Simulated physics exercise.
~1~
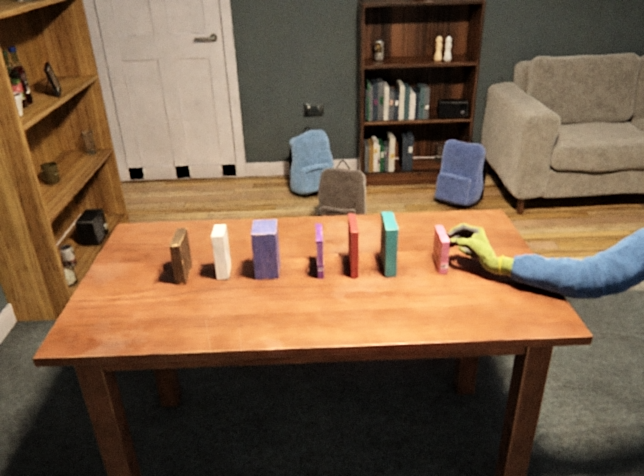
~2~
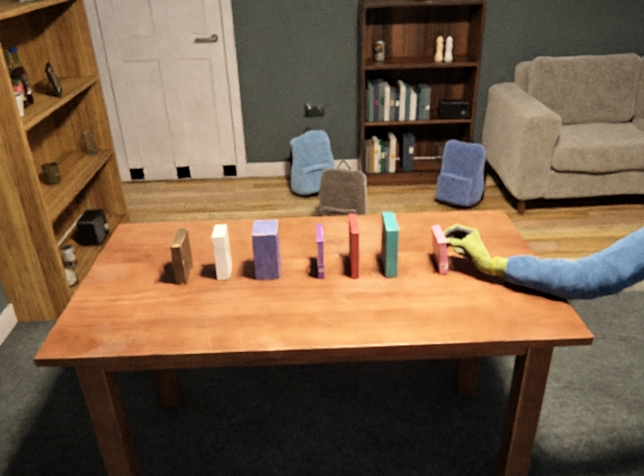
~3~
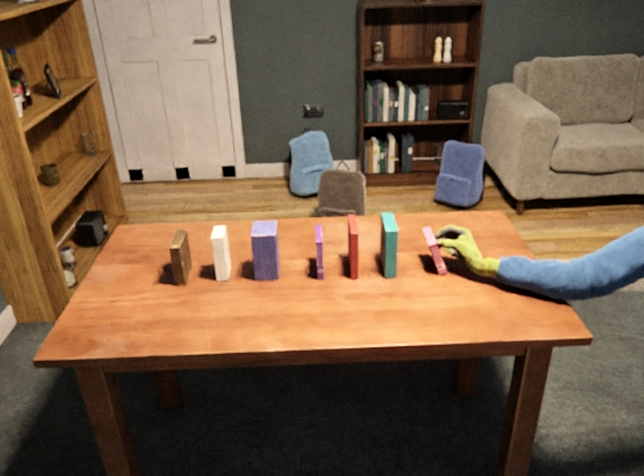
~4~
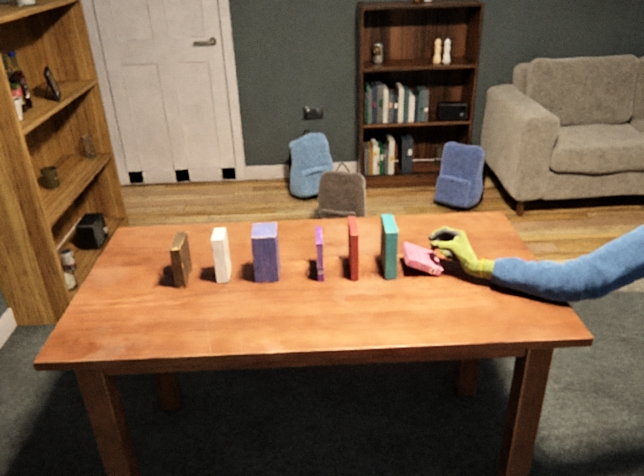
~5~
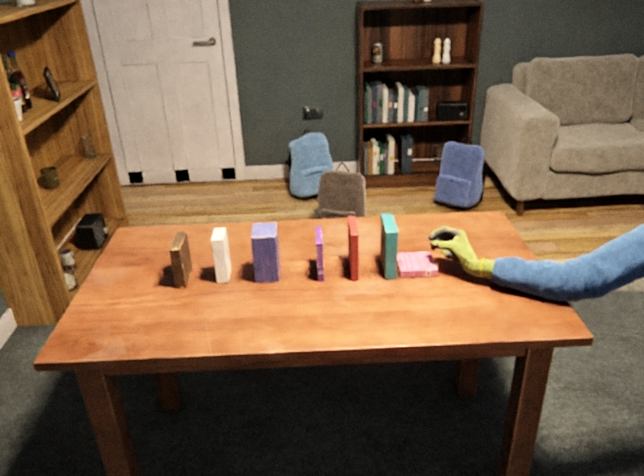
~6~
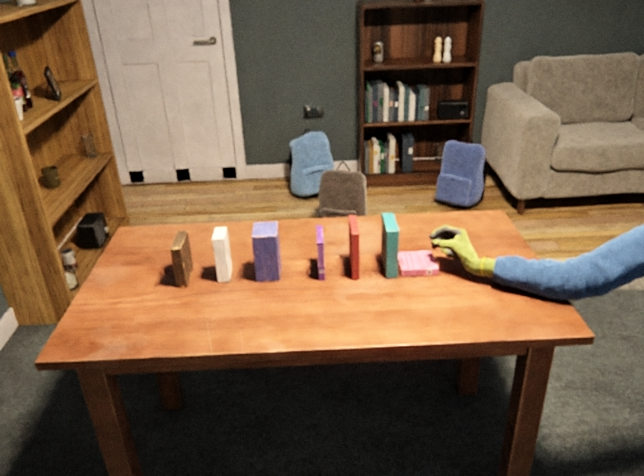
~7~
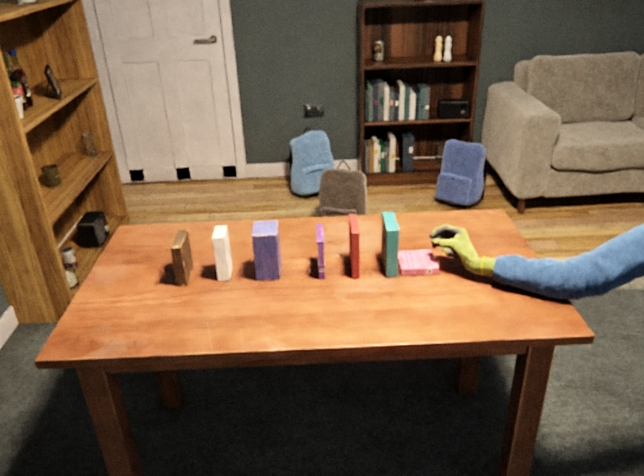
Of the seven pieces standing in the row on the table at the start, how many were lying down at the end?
Only one was lying down, the pink packet at the right end. The other six were still standing.
